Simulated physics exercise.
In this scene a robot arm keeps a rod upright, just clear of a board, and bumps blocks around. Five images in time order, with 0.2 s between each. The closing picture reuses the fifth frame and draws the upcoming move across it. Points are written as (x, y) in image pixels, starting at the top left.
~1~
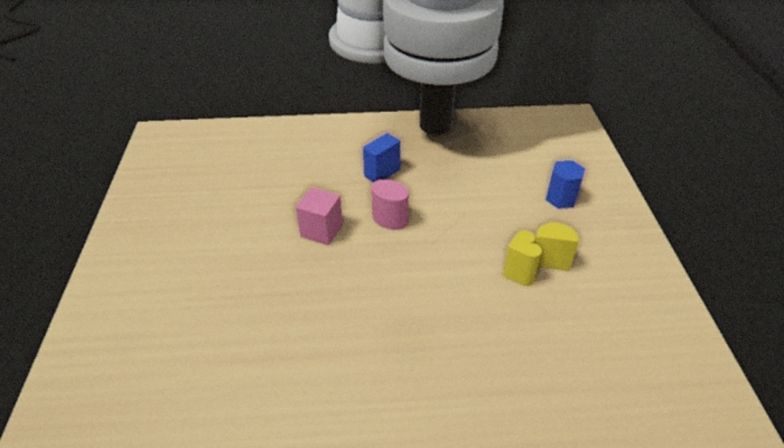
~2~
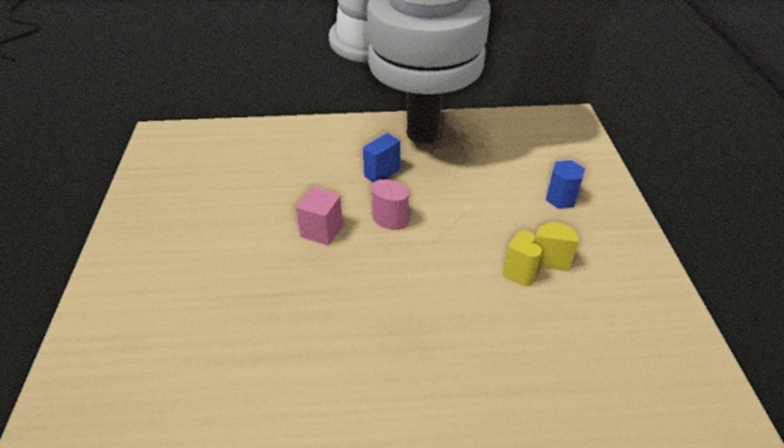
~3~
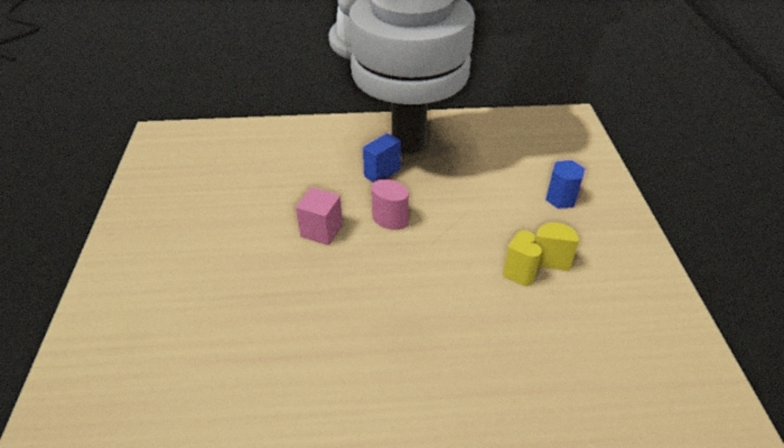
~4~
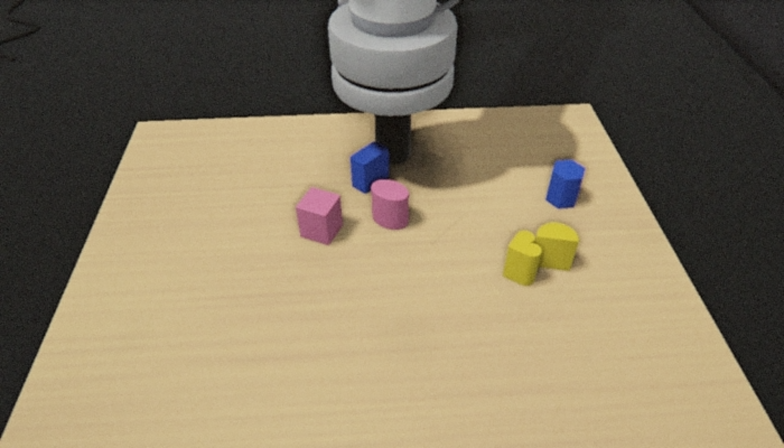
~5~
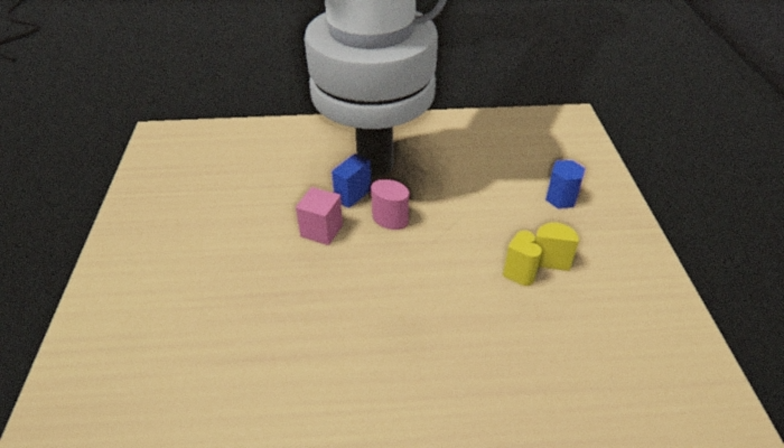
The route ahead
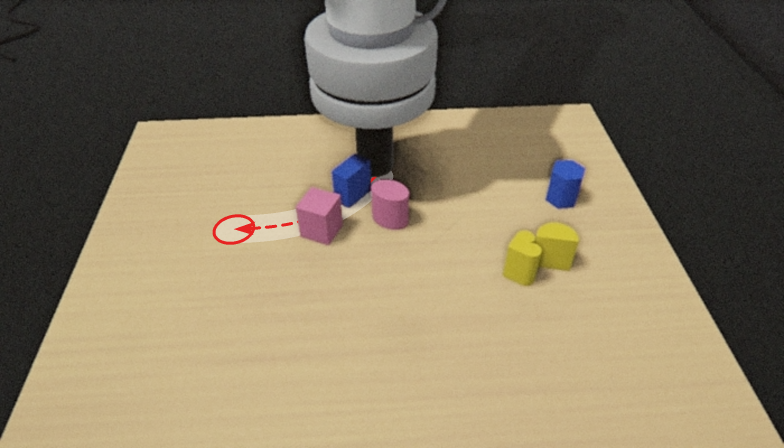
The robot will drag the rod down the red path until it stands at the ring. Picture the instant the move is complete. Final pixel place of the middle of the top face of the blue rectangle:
In the picture, that point is around (255, 227).
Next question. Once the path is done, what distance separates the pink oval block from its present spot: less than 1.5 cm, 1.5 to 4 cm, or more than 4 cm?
The answer is under 1.5 cm.
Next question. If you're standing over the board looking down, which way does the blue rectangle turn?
It ends up turned anticlockwise.
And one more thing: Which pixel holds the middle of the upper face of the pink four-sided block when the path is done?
About (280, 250).
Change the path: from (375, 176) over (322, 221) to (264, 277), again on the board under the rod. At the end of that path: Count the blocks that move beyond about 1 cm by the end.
The number will come to 2.
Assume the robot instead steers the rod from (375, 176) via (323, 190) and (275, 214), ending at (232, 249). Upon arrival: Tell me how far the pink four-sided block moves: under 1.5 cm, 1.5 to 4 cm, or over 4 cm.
It ends 1.5 to 4 cm from its spot.
The line goes from (375, 176) via (342, 204) and (292, 224), ending at (234, 229).
The first path, step by step. One third of the way, rod (341, 194); pink four-sided block (298, 222); blue rectangle (313, 196).
Two thirds of the way, rod (289, 213); pink four-sided block (280, 249), turned 45° anticlockwise; blue rectangle (269, 222), turned 40° anticlockwise.
At the end, rod (231, 219); pink four-sided block (280, 250), turned 45° anticlockwise; blue rectangle (255, 227), turned 80° anticlockwise; pink oval block unmoved.
